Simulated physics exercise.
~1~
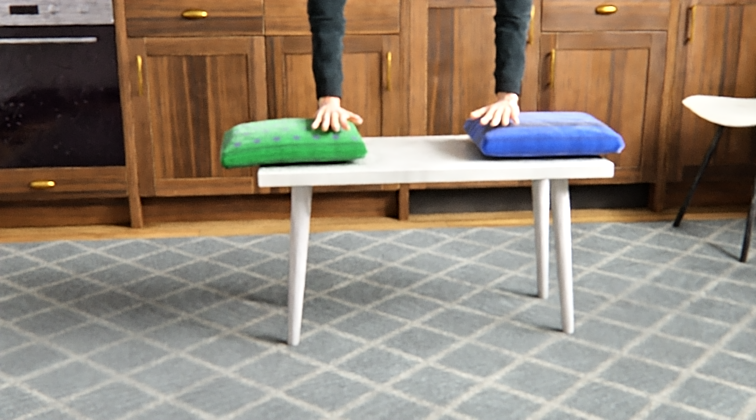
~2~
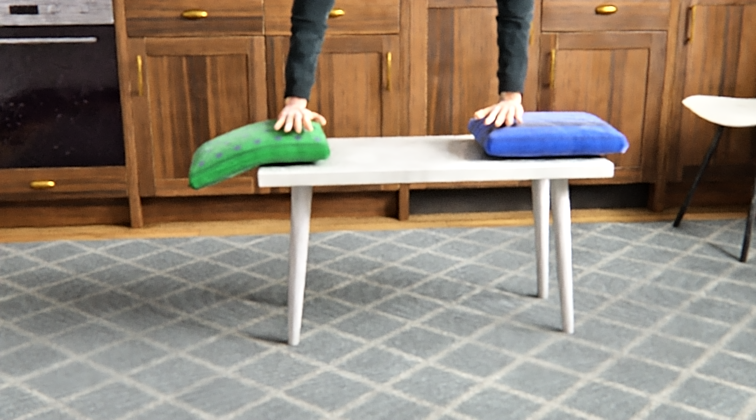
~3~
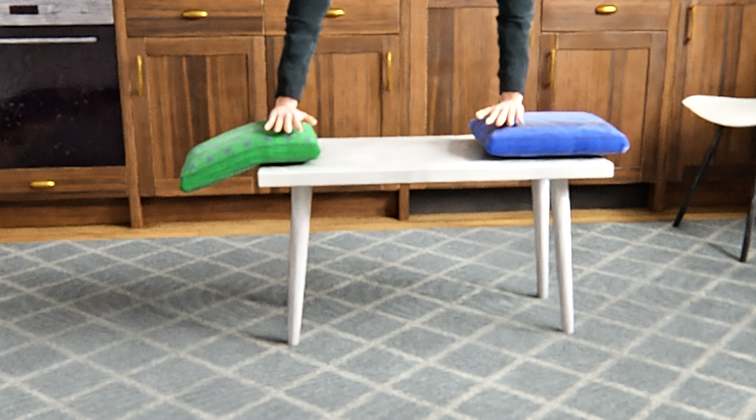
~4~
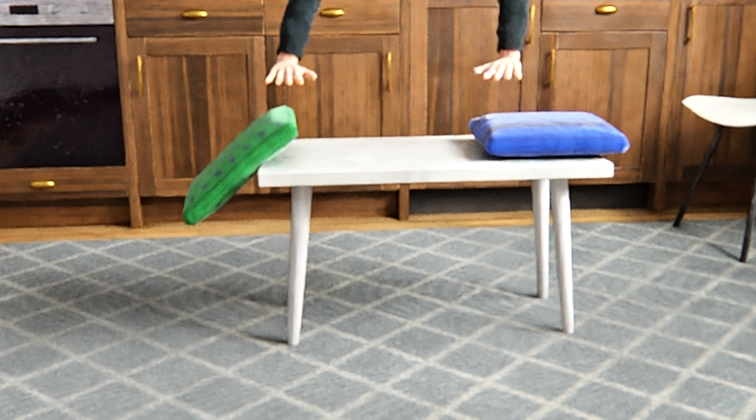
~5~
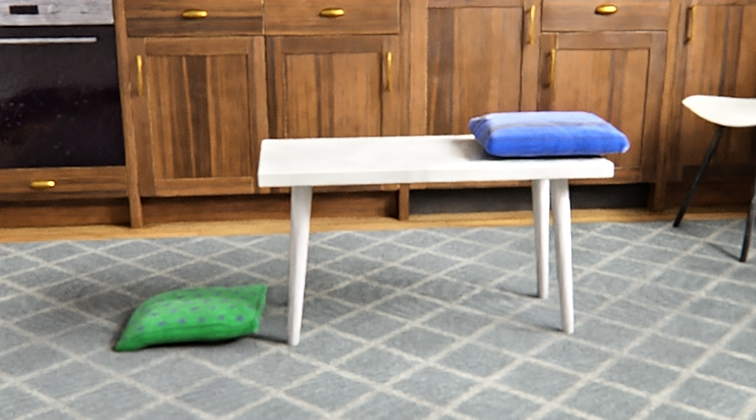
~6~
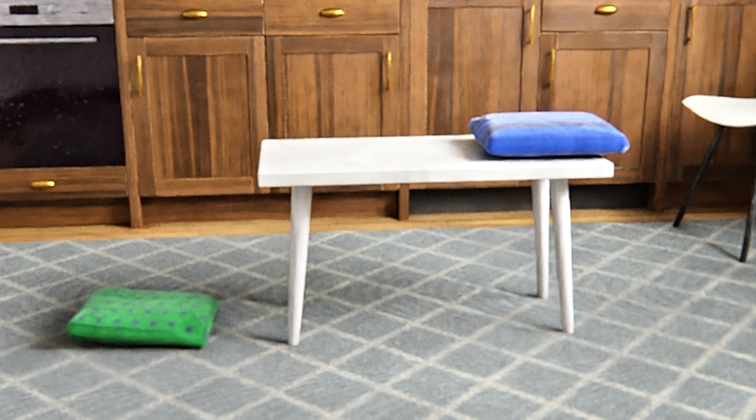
A green pillow pushed left off a bench falls to the floor; a blue cushion stays.
